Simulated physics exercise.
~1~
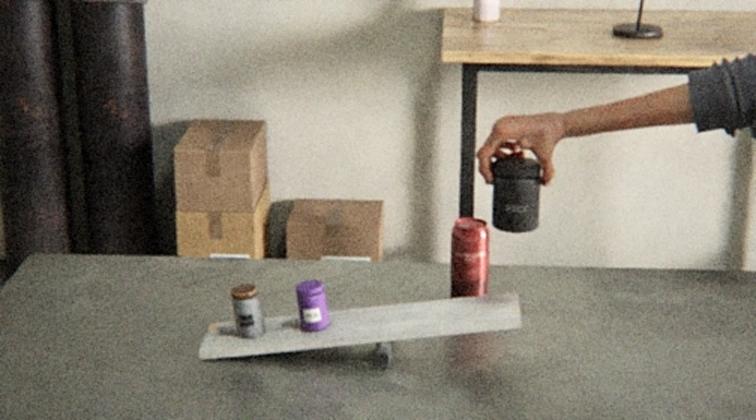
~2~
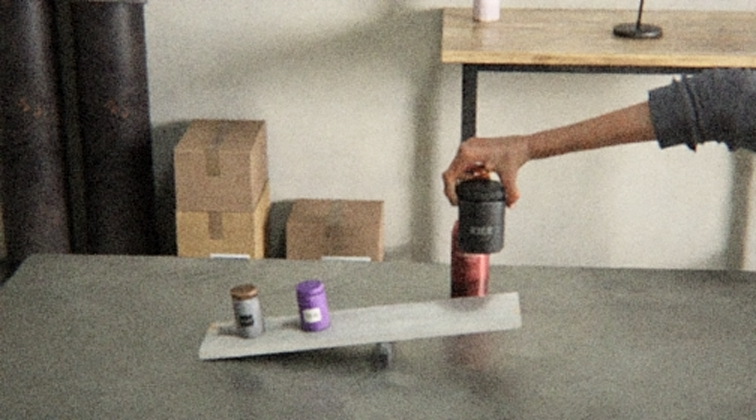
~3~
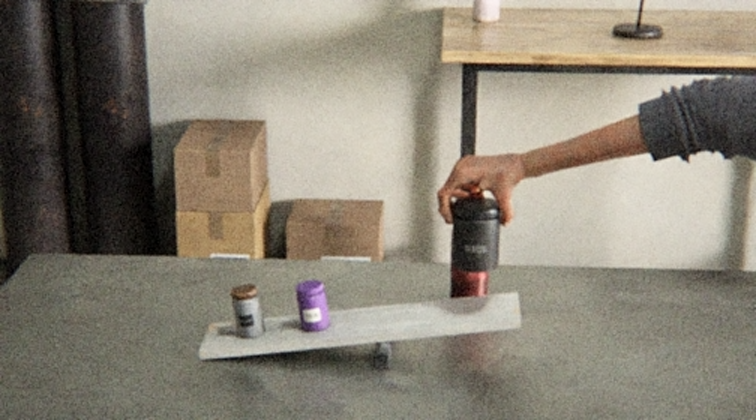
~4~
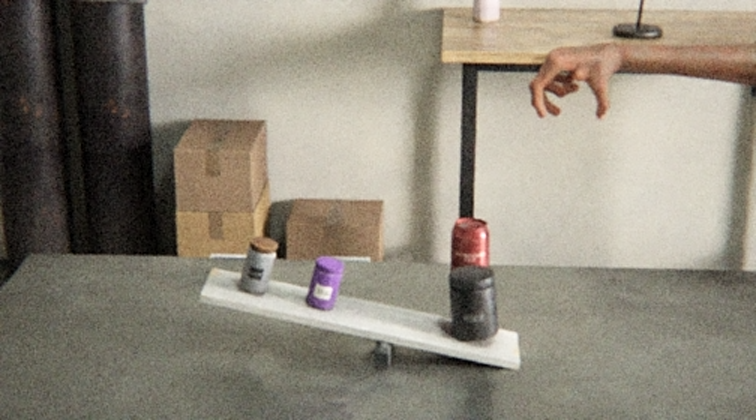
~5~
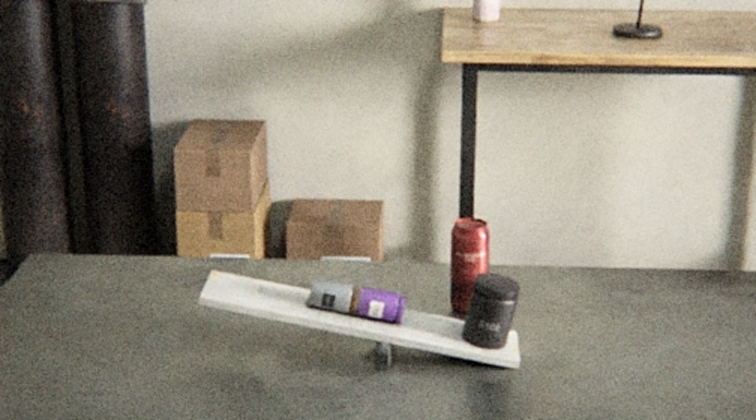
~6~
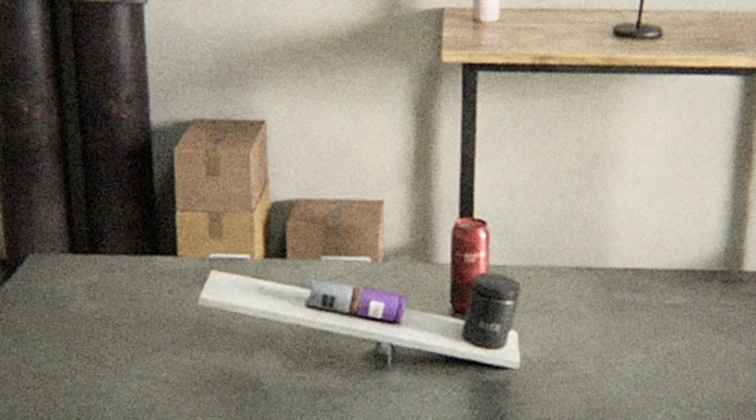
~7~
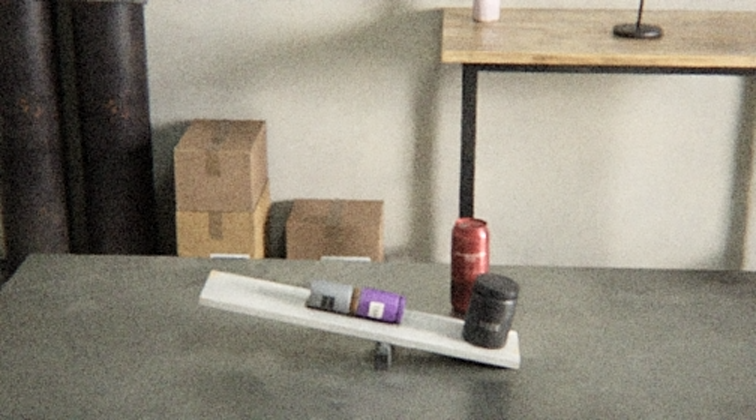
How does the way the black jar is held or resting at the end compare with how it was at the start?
At the start the black jar was upright in the hand, but by the end it was leaning on the sloping plank.
